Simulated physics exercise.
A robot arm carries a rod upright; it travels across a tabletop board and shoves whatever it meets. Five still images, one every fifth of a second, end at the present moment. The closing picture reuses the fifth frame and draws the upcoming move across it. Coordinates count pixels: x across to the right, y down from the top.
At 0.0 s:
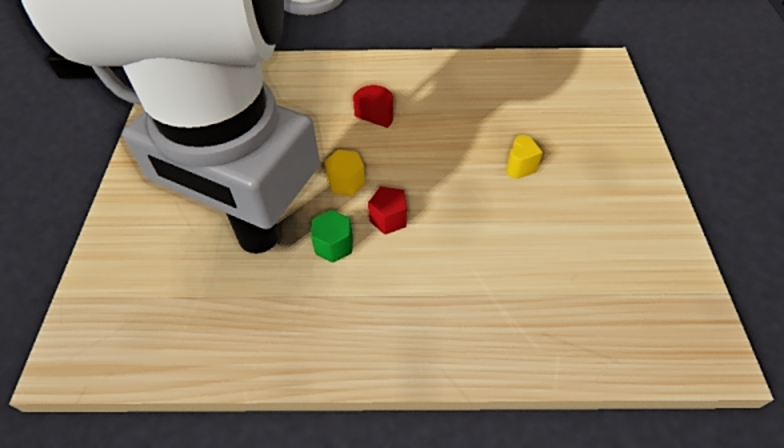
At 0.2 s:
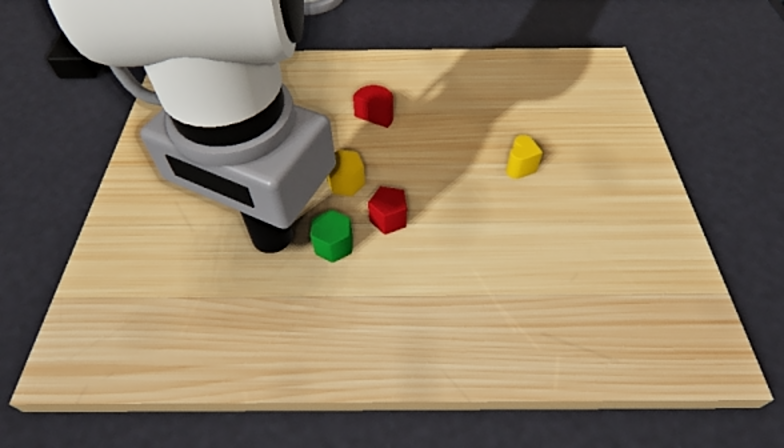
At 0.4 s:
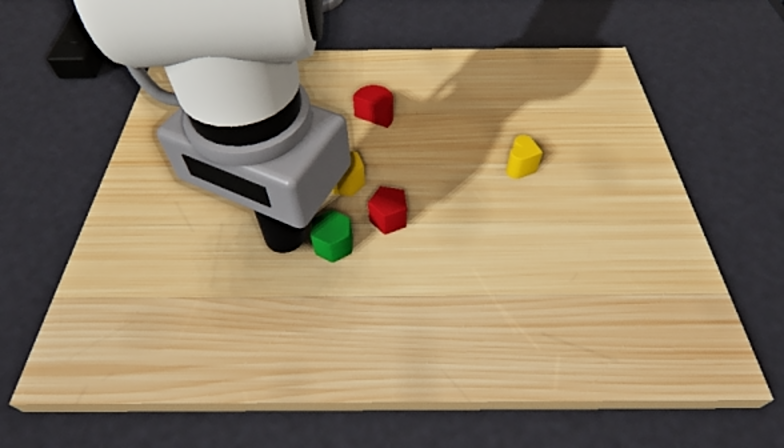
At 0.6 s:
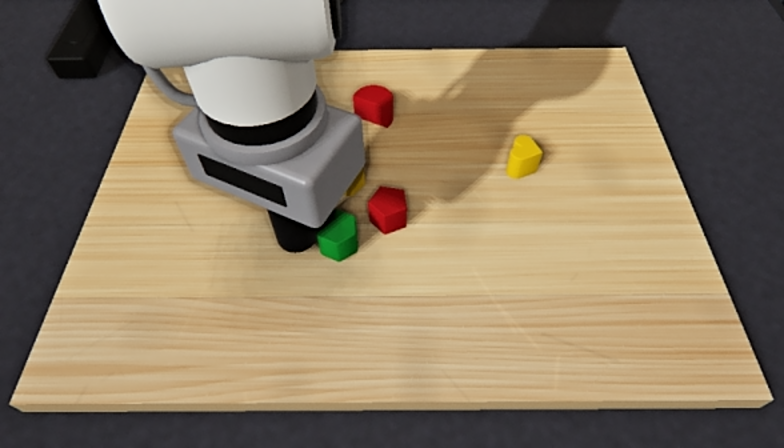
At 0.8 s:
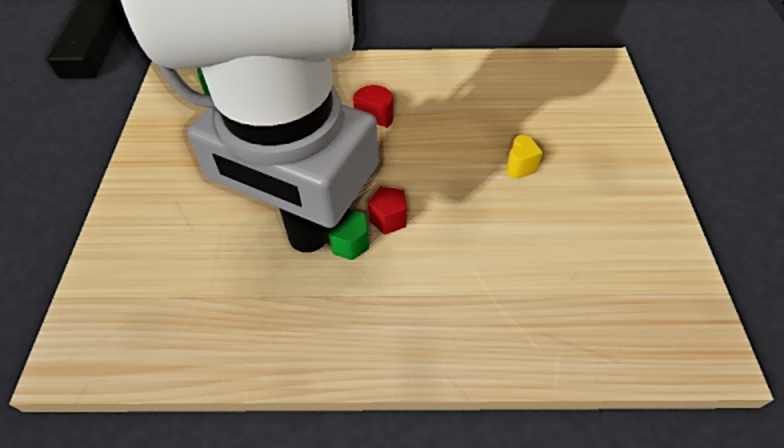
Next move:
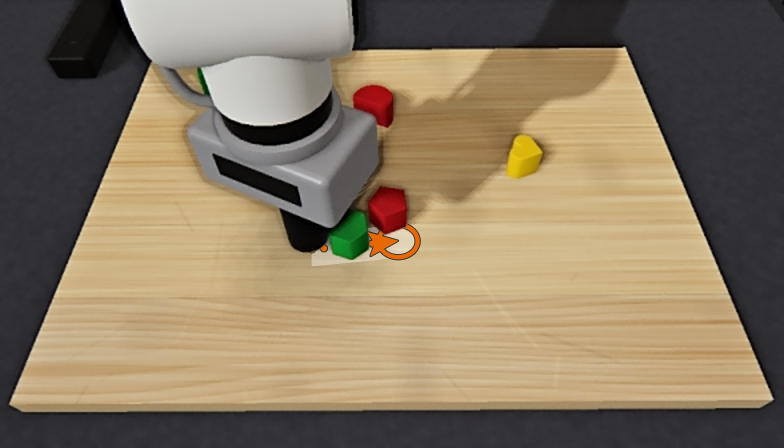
On a wooden board, a robot arm moving right with its black rod, nudging a green hexagon slightly toward a red block.
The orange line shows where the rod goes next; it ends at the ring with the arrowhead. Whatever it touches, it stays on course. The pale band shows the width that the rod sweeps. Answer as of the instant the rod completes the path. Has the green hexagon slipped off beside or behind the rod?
That would be a no.
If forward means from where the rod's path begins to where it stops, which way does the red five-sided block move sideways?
It heads left.
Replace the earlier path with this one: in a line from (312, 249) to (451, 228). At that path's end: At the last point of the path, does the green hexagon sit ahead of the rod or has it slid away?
I believe the green hexagon keeps its place ahead of the rod.
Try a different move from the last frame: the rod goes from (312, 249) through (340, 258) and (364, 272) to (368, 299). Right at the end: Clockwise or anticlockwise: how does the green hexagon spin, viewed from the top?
It twists against the clock when seen from above.
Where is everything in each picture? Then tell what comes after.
The first picture shows tip of the rod at (259, 237), middles of tops, yellow hexagon at (344, 162), green hexagon at (331, 226), red five-sided block at (389, 200).
The second picture shows rod at (273, 237), nothing pushed.
The third picture shows rod at (285, 237), nothing pushed.
The fourth picture shows rod at (297, 237), green hexagon at (336, 226).
The fifth picture shows rod at (309, 236), yellow hexagon hidden, green hexagon at (347, 224), red five-sided block at (389, 200).
The line goes from (312, 249) to (398, 241).
The first path, step by step. Halfway along, rod at (354, 232); green hexagon at (393, 220); red five-sided block at (403, 192), turned 30° anticlockwise.
At the end, rod at (398, 228); yellow hexagon unmoved; green hexagon at (437, 214); red five-sided block at (409, 186), turned 50° anticlockwise.
